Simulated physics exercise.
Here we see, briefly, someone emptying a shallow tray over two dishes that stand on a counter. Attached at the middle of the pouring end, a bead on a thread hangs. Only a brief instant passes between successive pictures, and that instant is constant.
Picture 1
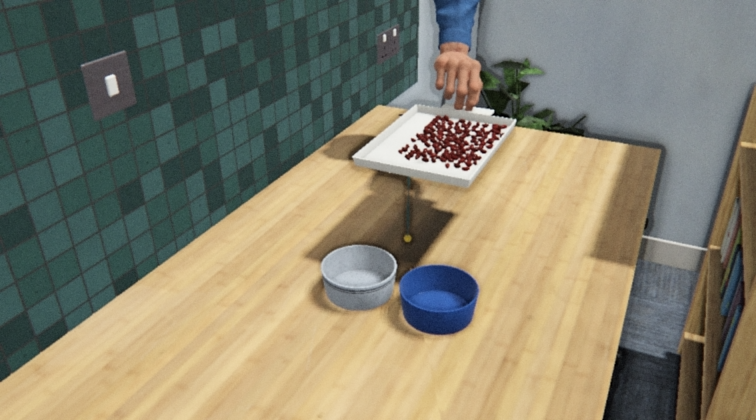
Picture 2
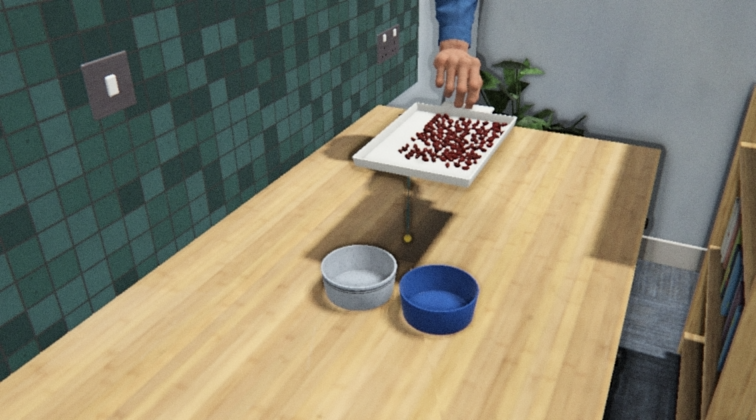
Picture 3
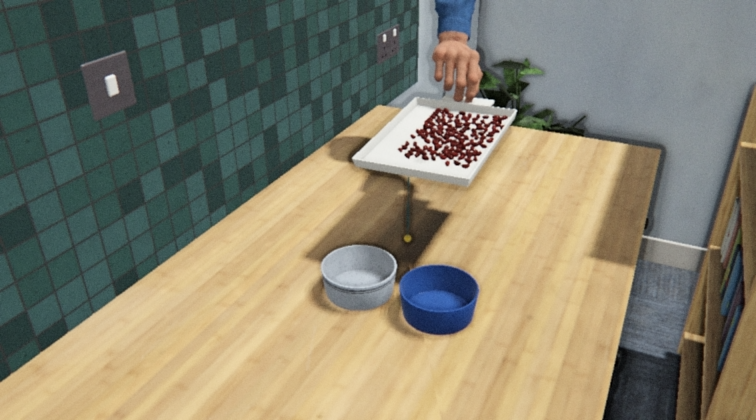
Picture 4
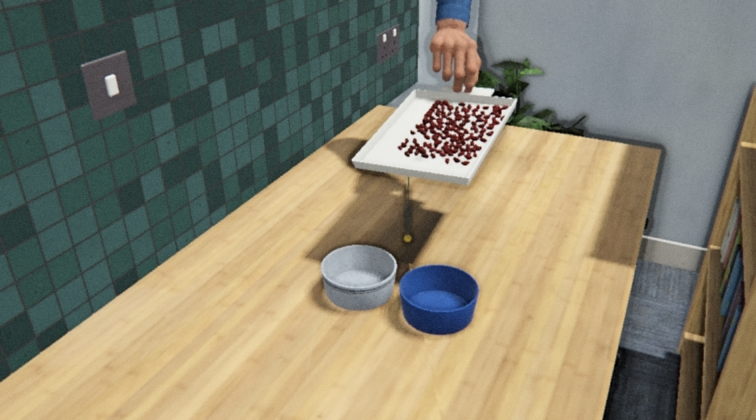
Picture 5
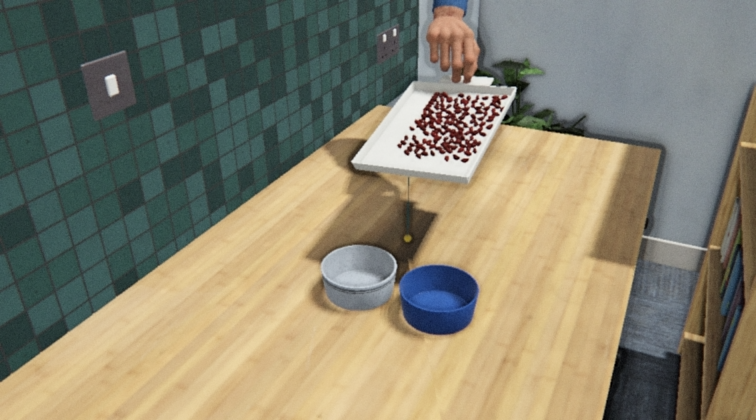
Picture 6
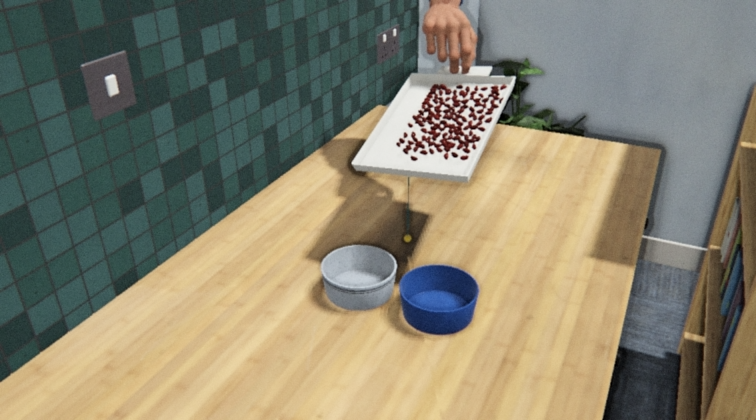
On a wooden counter beside a green tiled wall, a hand gradually raised the far end of a white tray of dark red beans above a grey dish and a blue one, tilting it slightly leftward.
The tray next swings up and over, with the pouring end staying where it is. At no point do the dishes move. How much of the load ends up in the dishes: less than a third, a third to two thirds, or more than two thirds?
A third to two thirds.
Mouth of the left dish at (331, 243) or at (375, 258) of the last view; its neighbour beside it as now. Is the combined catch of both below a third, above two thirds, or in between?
Case one, over two thirds; case two, in the middle band.
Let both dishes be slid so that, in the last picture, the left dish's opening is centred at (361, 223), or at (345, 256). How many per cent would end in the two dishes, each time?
You'd end up with around 30 per cent and then around 60 per cent.
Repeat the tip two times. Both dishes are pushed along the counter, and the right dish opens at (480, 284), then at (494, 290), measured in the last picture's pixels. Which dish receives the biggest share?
Case one: The leftmost one; case two: The leftmost one.
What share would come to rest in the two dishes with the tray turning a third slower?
Roughly 50 percent, give or take.
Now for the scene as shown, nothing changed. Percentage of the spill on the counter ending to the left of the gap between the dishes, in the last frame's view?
That would be roughly 90 per cent.
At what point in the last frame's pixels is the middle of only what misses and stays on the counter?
Centre, final frame: Roughly (358, 259).
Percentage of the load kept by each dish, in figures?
Left dish: 40; right dish: 0 percent.
Shortly afterwards, tray tipped steeply; the bulk on the tray; only a few in the left dish; only a few outside both; a little in the air.
Next, tray tipped past a quarter turn; near two thirds on the tray; only a few in the right dish; a little in the left dish; near a quarter outside both; a little in the air.
Some moments later, tray tipped past a quarter turn; only a few in the right dish; near half in the left dish; near half outside both.
In the end, tray tipped past a quarter turn; only a few in the right dish; near half in the left dish; near half outside both.
